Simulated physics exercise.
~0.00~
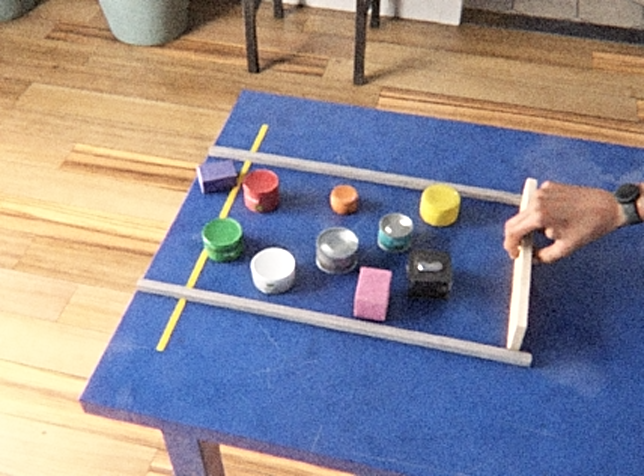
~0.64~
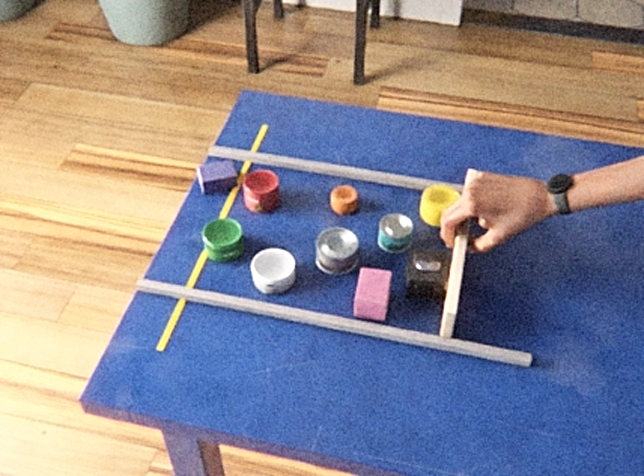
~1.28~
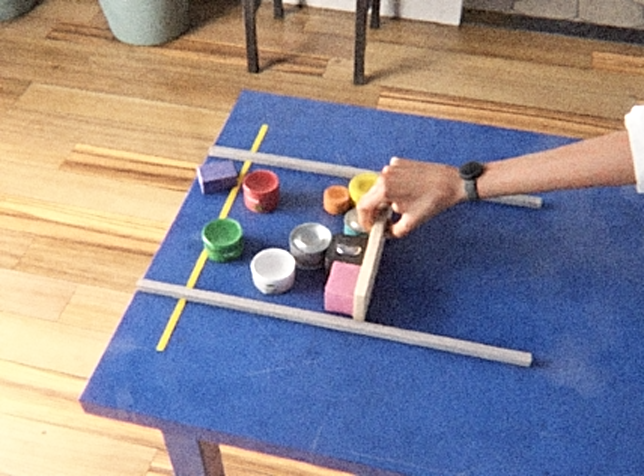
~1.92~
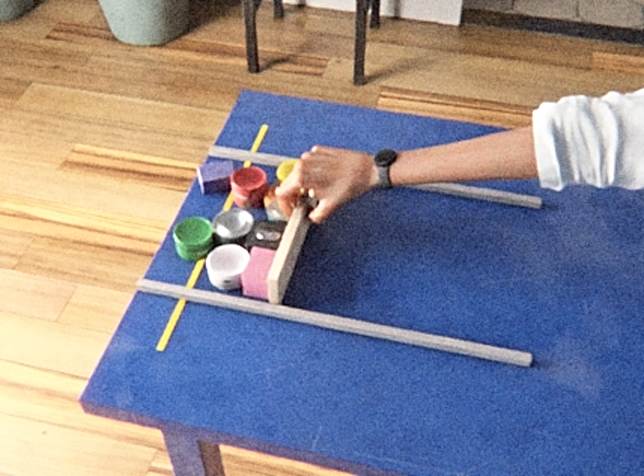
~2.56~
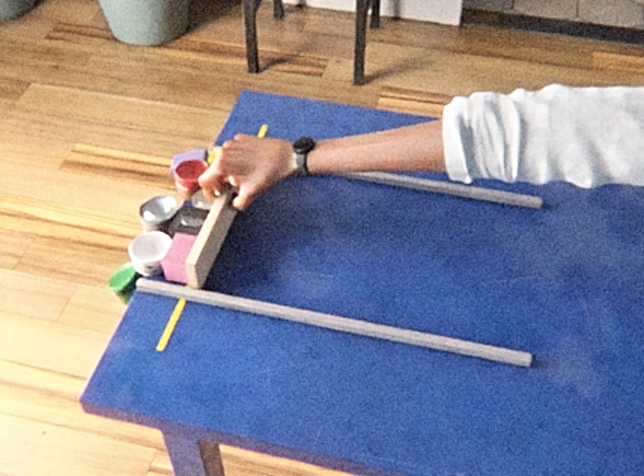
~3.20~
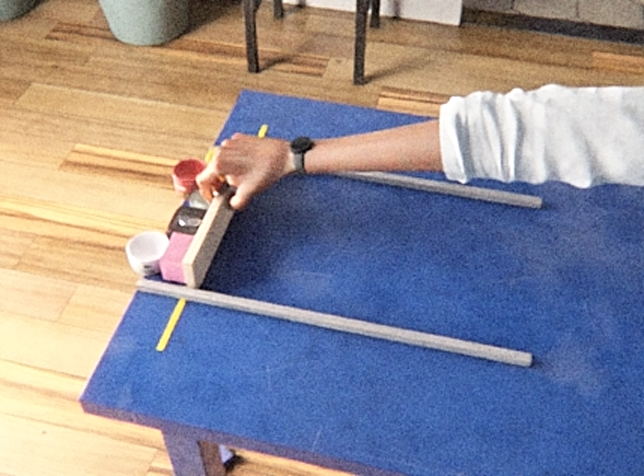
On a blue table, a hand sweeping small tubs and blocks leftward with a board, the green tub and others dropping off the edge.
